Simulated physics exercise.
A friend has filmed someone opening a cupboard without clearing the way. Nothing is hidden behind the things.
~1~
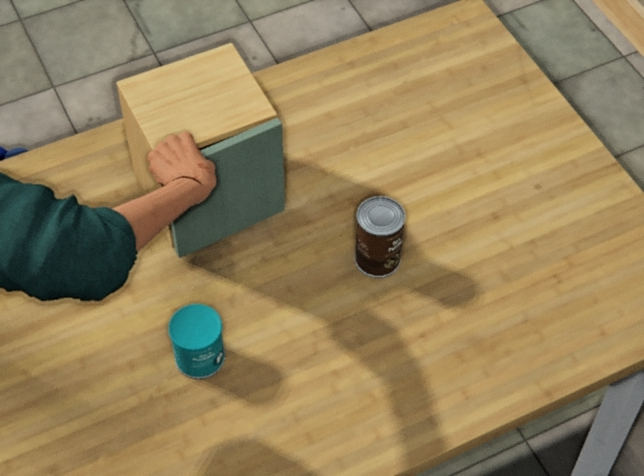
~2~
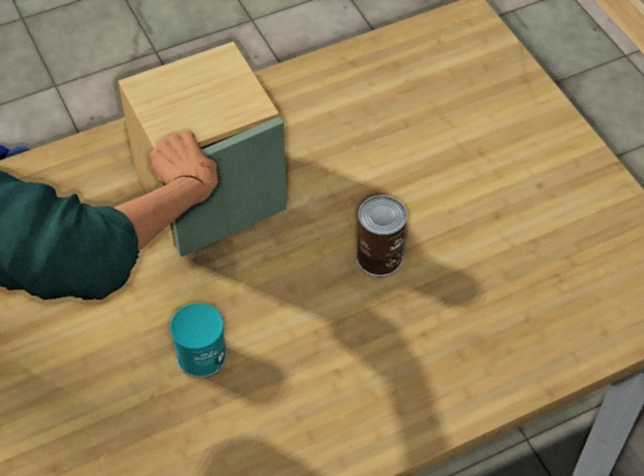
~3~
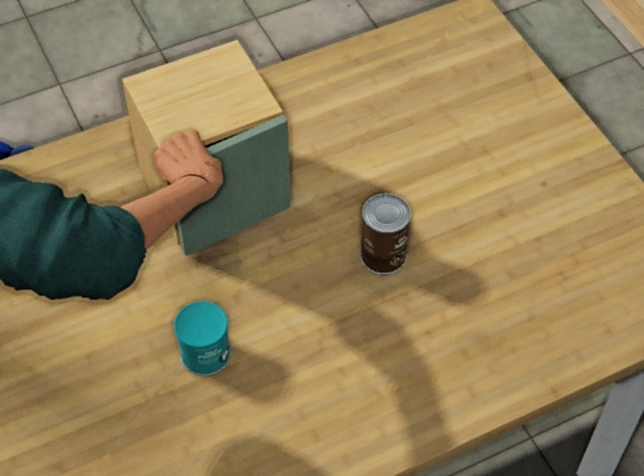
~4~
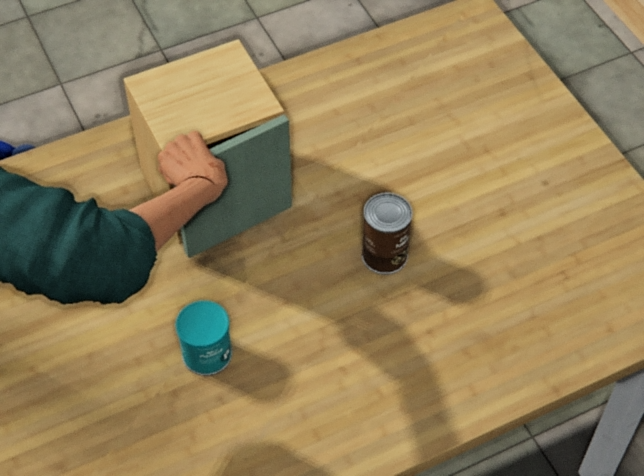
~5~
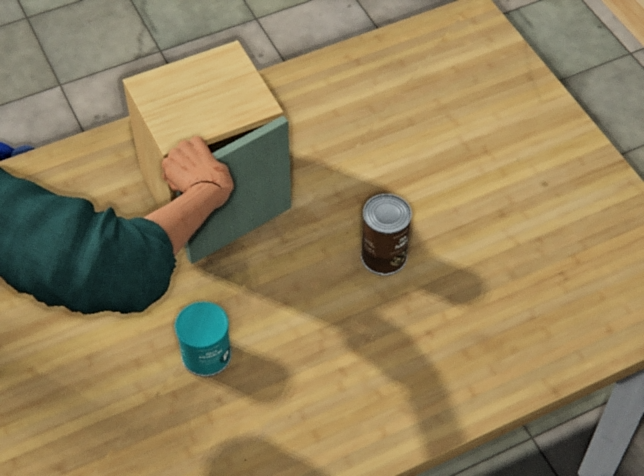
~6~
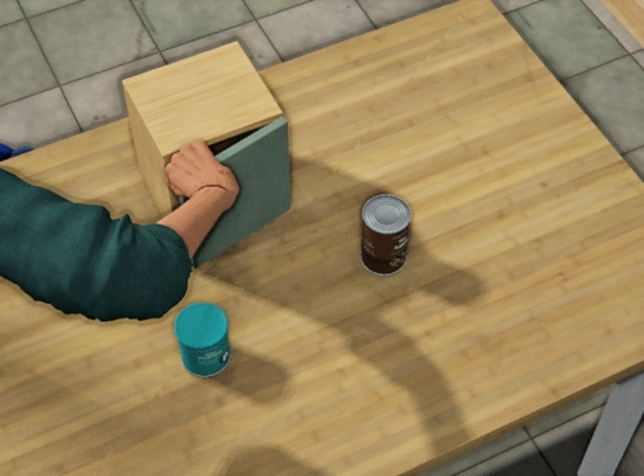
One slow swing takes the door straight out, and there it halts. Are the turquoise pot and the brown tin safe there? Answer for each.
The turquoise pot stays untouched and the brown tin stays untouched.
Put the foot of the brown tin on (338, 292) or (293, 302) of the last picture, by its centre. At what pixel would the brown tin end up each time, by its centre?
Resting at (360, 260) and (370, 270).
Then, 0.66 s after the last picture, door 36° open; turquoise pot at rest near (204, 341); brown tin at rest near (385, 236).
Then, 1.46 s after the last picture, door 65° open; turquoise pot at rest near (204, 341); brown tin at rest near (385, 236).
Then, 2.14 s after the last picture, door 89° open; turquoise pot at rest near (204, 341); brown tin at rest near (385, 236).
At rest, the turquoise pot remains where it is, near (204, 341); the brown tin remains where it is, near (385, 236).
